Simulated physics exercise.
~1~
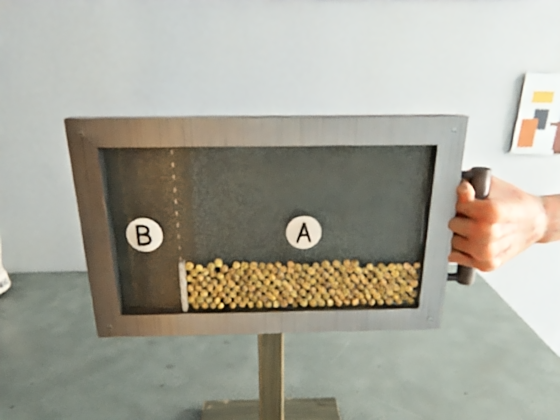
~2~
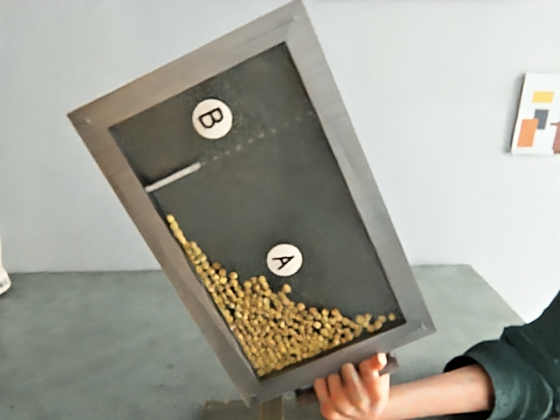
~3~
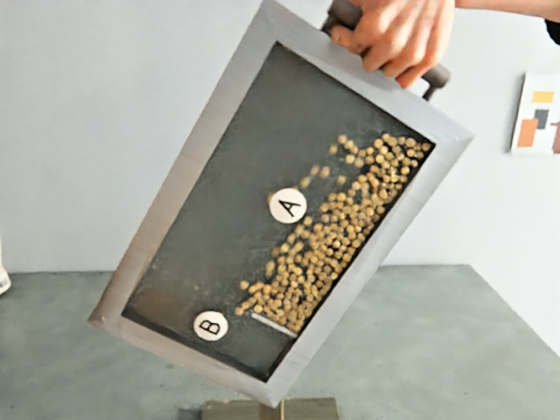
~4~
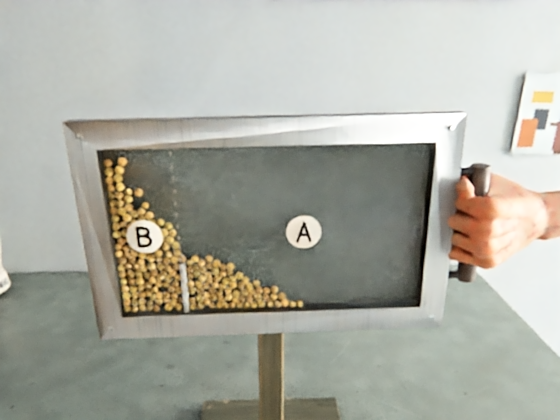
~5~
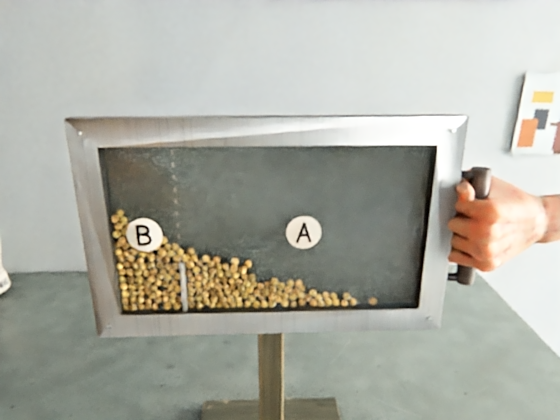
On a grey-green tabletop against a pale wall, a hand holds the handle of a shallow, dark-backed case mounted on a stand, with small pale beads lying in an even layer along the bottom of section A. The hand swings the handle down, tilting the case clockwise, and the beads slide into a heap at A's lower end. It then swings the case back past level until the handle is high, and beads spill down toward B. Finally it returns the case to level, leaving beads piled at left in B and sloping rightward past the short divider into A.
